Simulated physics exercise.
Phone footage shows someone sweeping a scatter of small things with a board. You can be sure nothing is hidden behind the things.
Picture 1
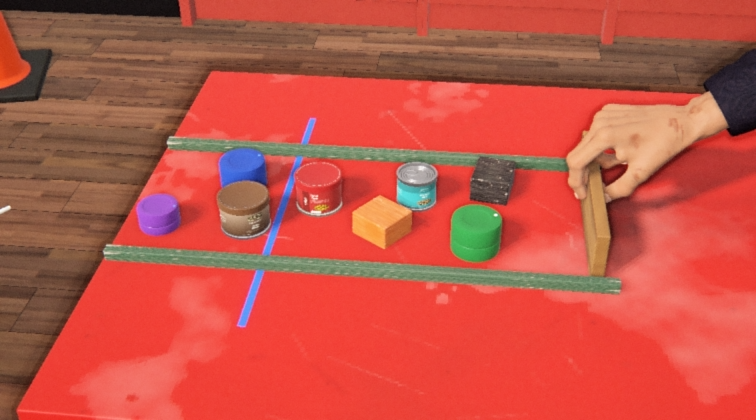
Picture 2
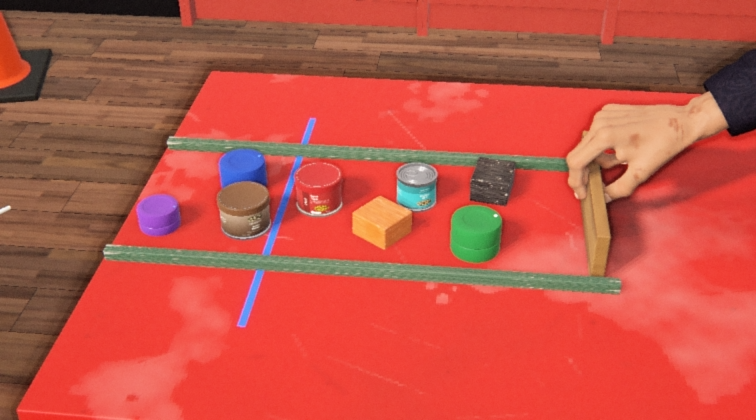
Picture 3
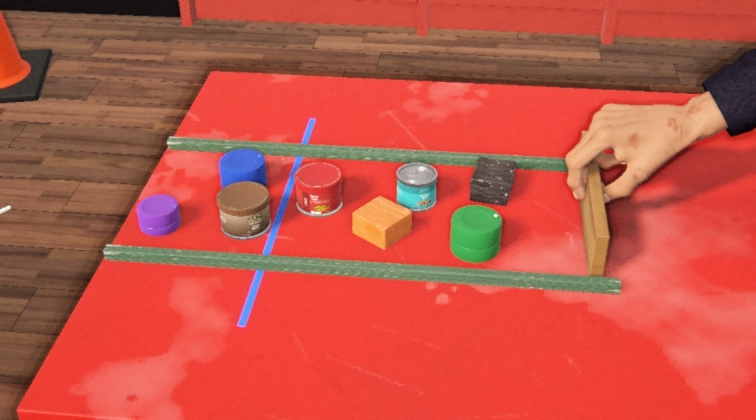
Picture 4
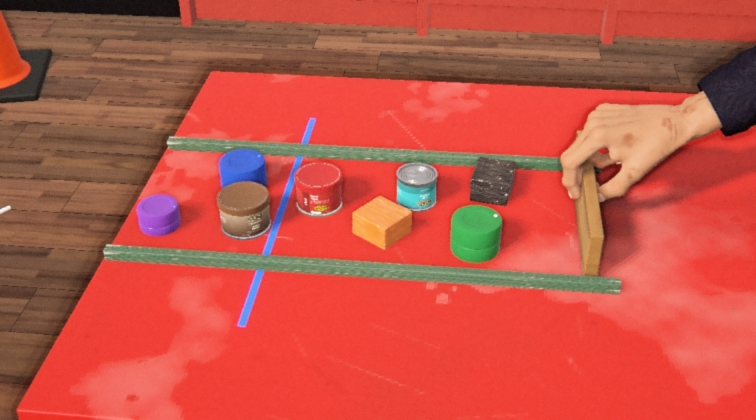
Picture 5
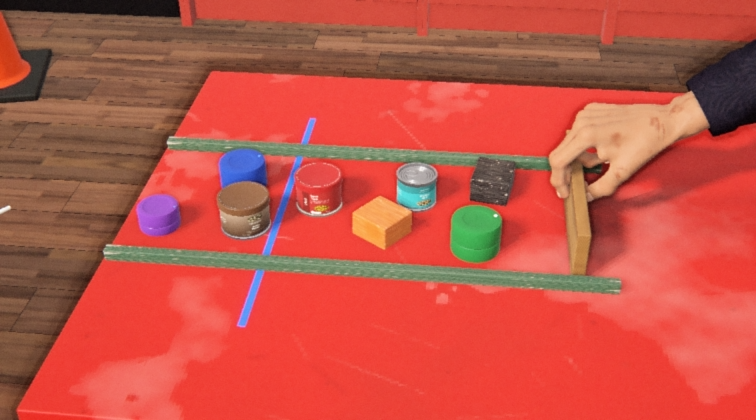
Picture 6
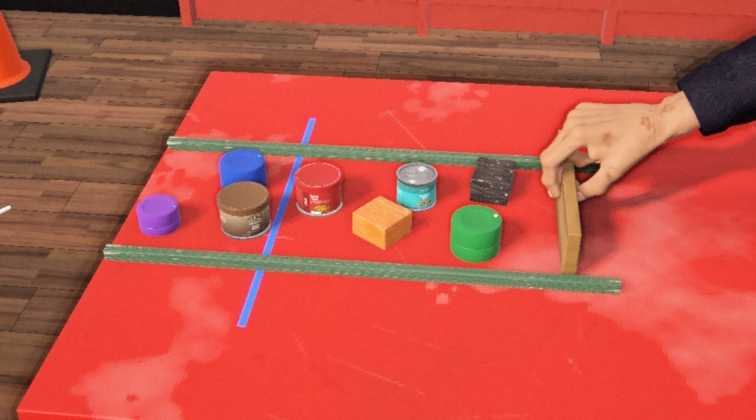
A hand held a wooden board upright at the right end of two green rails on a red table, then slid it slightly left, while the scattered tins, lids and blocks stayed still.
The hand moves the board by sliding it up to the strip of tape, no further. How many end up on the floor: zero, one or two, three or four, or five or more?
Zero.
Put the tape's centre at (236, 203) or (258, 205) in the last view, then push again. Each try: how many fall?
Respectively 1 and 0.
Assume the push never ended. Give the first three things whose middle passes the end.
Purple lid, red tin, blue lid.
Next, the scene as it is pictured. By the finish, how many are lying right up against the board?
2 are in contact with it.
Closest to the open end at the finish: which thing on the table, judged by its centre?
The purple lid ends nearest.
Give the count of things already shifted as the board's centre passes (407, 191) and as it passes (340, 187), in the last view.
Tally at point one: 5; at point two: 7.
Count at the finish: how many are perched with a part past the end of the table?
The answer comes to 0.
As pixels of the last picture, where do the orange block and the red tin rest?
(225, 201) and (193, 182), approximately.
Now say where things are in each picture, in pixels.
Purple lid (159, 215); blue lid (243, 173); brown tin (245, 210); board (592, 202); tape (283, 206), in the first picture.
Blue lid (243, 173); turquoise tin (417, 188), in the second picture.
Brown tin (245, 210); red tin (319, 189), in the third picture.
Purple lid (159, 215); board (586, 201), in the fourth picture.
Blue lid (243, 173); green lid (476, 234), in the fifth picture.
Purple lid (159, 215); blue lid (243, 173); brown tin (245, 210); board (566, 200); tape (283, 206), in the sixth picture.
Soon after, none off yet; purple lid at rest near (159, 215); blue lid at rest near (243, 173); brown tin at rest near (245, 210).
In the end, the number that fall off is zero.
